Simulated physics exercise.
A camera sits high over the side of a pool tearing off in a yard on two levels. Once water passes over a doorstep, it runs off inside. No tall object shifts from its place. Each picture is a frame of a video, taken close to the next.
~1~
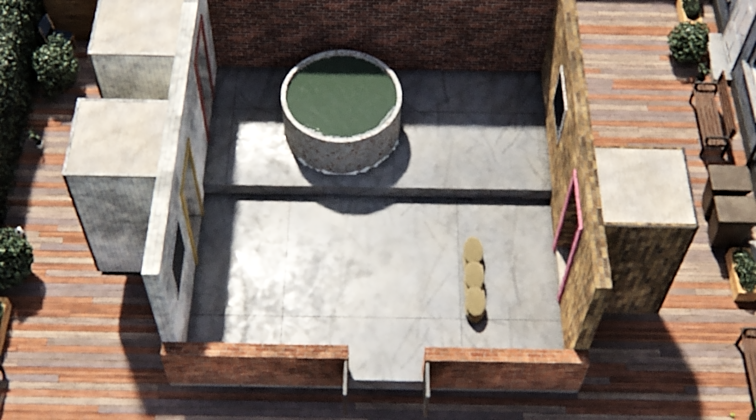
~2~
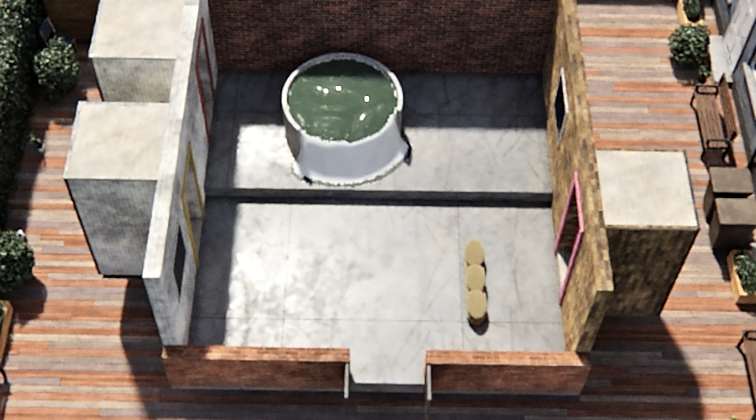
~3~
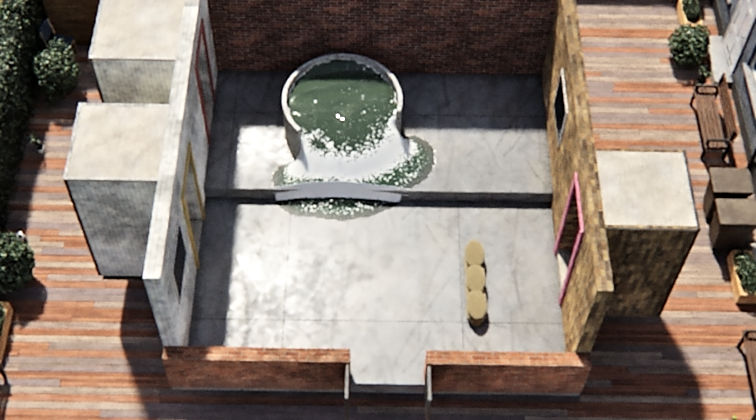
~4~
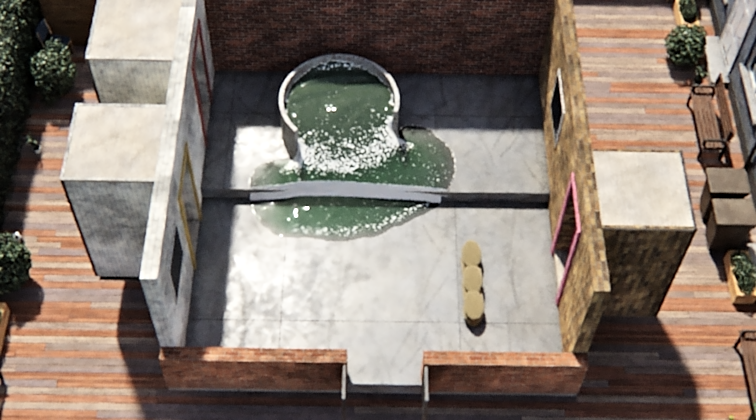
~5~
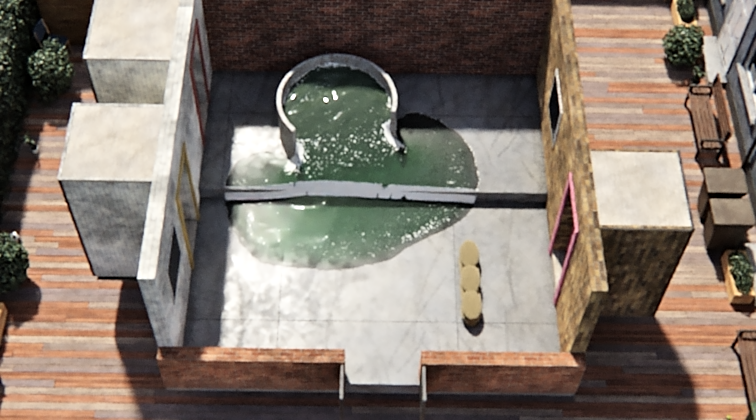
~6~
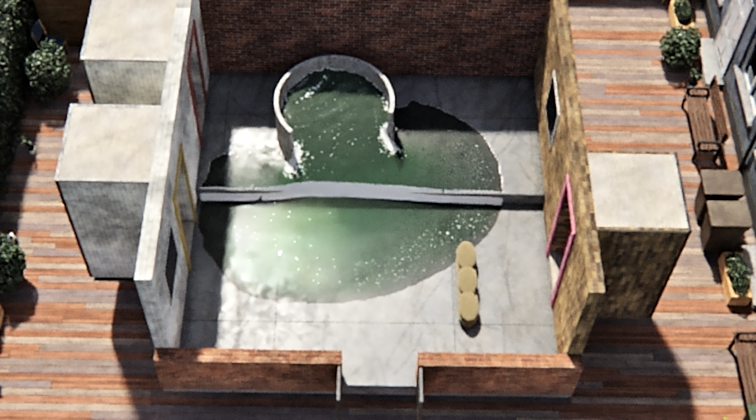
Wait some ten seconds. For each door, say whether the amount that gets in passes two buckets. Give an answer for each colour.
At the end, yellow door: More than two buckets. Red door: Two buckets or fewer. Pink door: Two buckets or fewer.
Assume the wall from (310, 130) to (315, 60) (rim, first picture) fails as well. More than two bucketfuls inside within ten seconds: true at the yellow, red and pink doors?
Then: The yellow door is over, the red door is over, the pink door takes less.
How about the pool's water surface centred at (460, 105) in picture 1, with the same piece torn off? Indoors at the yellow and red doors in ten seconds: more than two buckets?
As I see it, the yellow door gets past it; the red door does not reach it.
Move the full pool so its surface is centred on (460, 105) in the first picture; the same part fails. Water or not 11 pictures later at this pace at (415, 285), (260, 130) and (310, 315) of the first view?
In order, the three spots end up waterlogged, untouched and waterlogged.
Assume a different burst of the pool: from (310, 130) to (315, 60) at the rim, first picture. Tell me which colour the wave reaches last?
Last: The pink door.
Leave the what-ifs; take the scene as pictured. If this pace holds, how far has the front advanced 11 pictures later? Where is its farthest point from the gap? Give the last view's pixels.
Pixel estimate: (552, 374).
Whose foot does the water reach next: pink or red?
I'd say the door marked pink.
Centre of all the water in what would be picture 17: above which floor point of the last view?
I would point to (360, 257).
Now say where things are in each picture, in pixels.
Still water in the round pool at (342, 97), in the first picture.
The front is at (293, 166), out from the gap at (356, 162), in the second picture.
The front is at (429, 150), out from the gap at (356, 165), in the third picture.
Water pours out at (353, 167) and has run to (449, 156), in the fourth picture.
Water pours out at (350, 168) and has run to (474, 180), in the fifth picture.
Water pours out at (348, 169) and has run to (247, 287), in the sixth picture.
A moment on, water covers 65 % of the floor; the yellow door under two buckets in, the red door not reached, the pink door wet at the sill, nothing in.
Next, water covers 65 % of the floor; the yellow door under two buckets in, the red door wet at the sill, nothing in, the pink door under two buckets in.
Then, water covers 70 % of the floor; the yellow door over two buckets in, the red door wet at the sill, nothing in, the pink door under two buckets in.
Later, water covers 60 % of the floor; the yellow door over two buckets in, the red door wet at the sill, nothing in, the pink door under two buckets in.
In the end, water covers 60 % of the floor; the yellow door far over two buckets in, the red door wet at the sill, nothing in, the pink door under two buckets in.
